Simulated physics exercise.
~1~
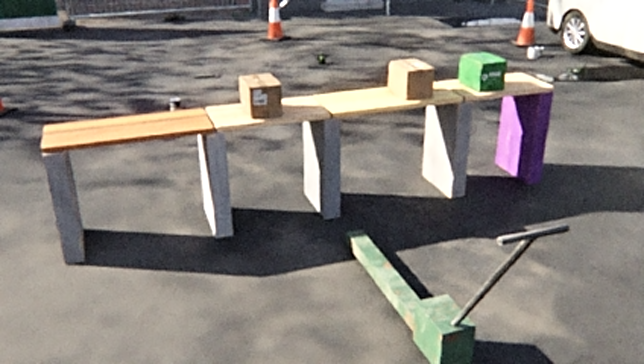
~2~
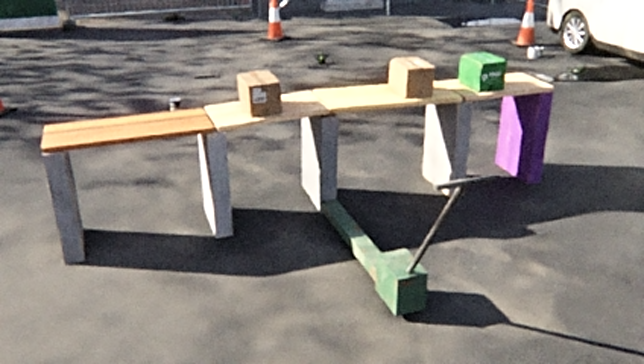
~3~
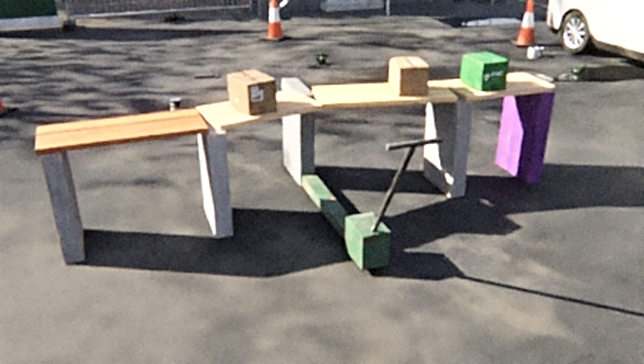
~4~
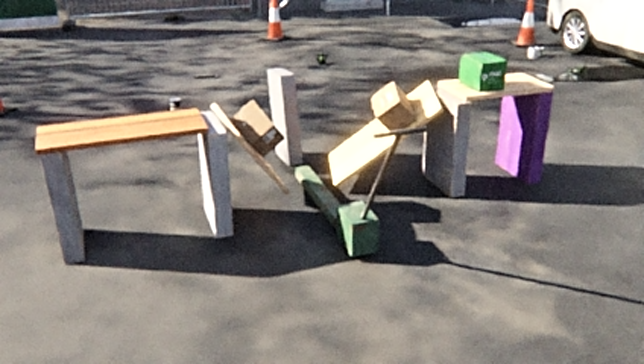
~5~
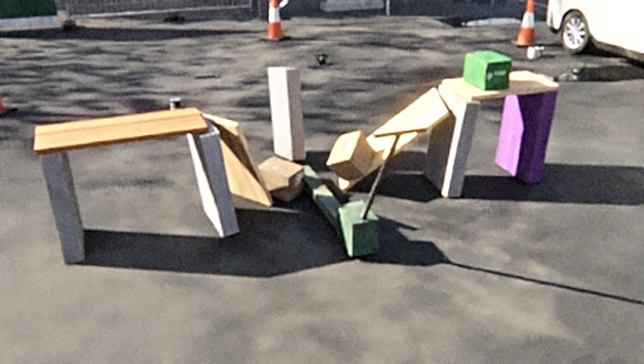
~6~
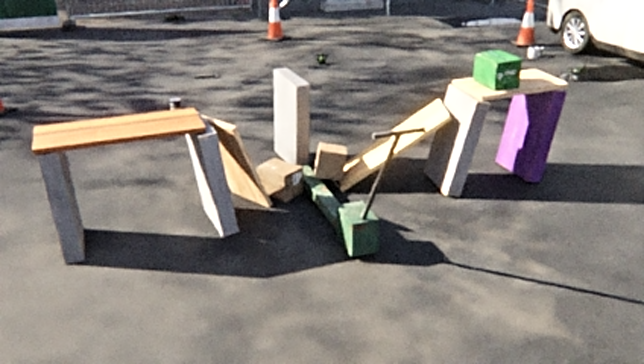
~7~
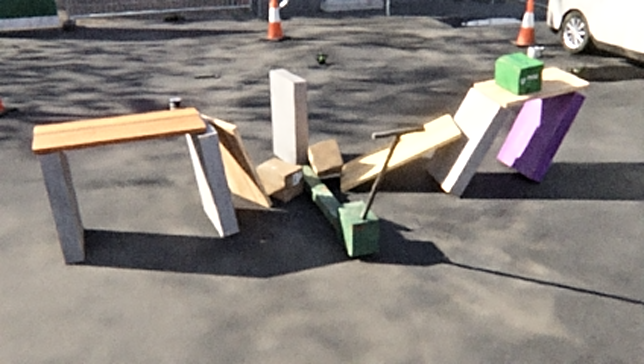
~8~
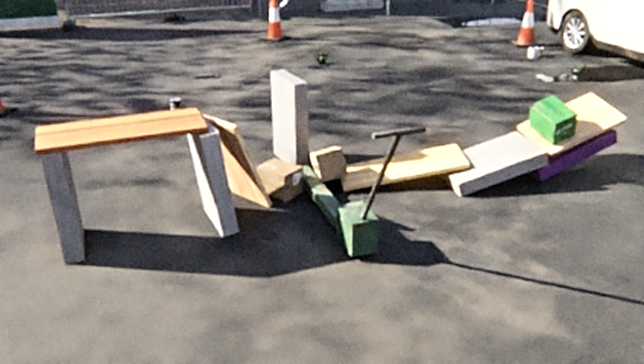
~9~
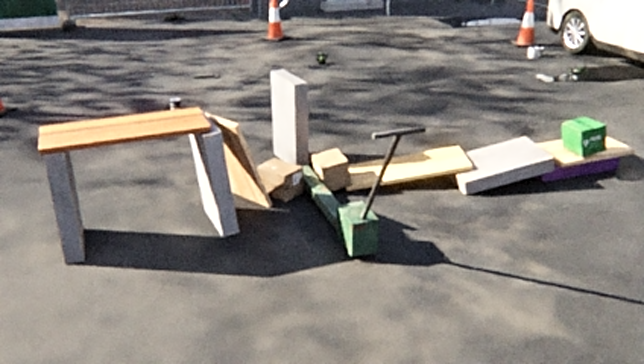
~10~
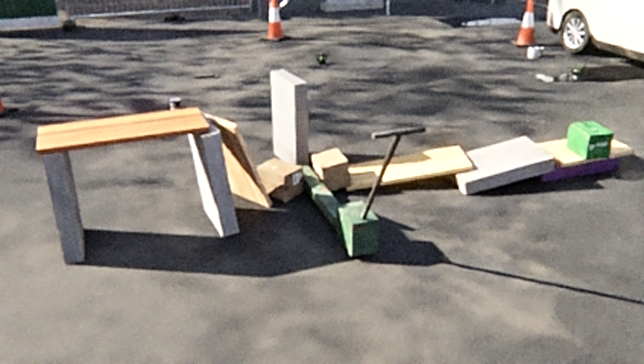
To begin with, a row of boards rests on upright slabs on tarmac, with two brown cartons and a green one on top, while a green jack with a handle slides in from the lower right. It reaches the foot of the middle upright and pushes it back. The two boards meeting there drop, spilling both brown cartons to the ground. Next, the pale upright to the right tips rightward, and the purple one topples with it, lowering the green carton. Finally, the left orange board still stands on its supports, the shoved upright stays vertical, and the green carton sits low on a fallen board.
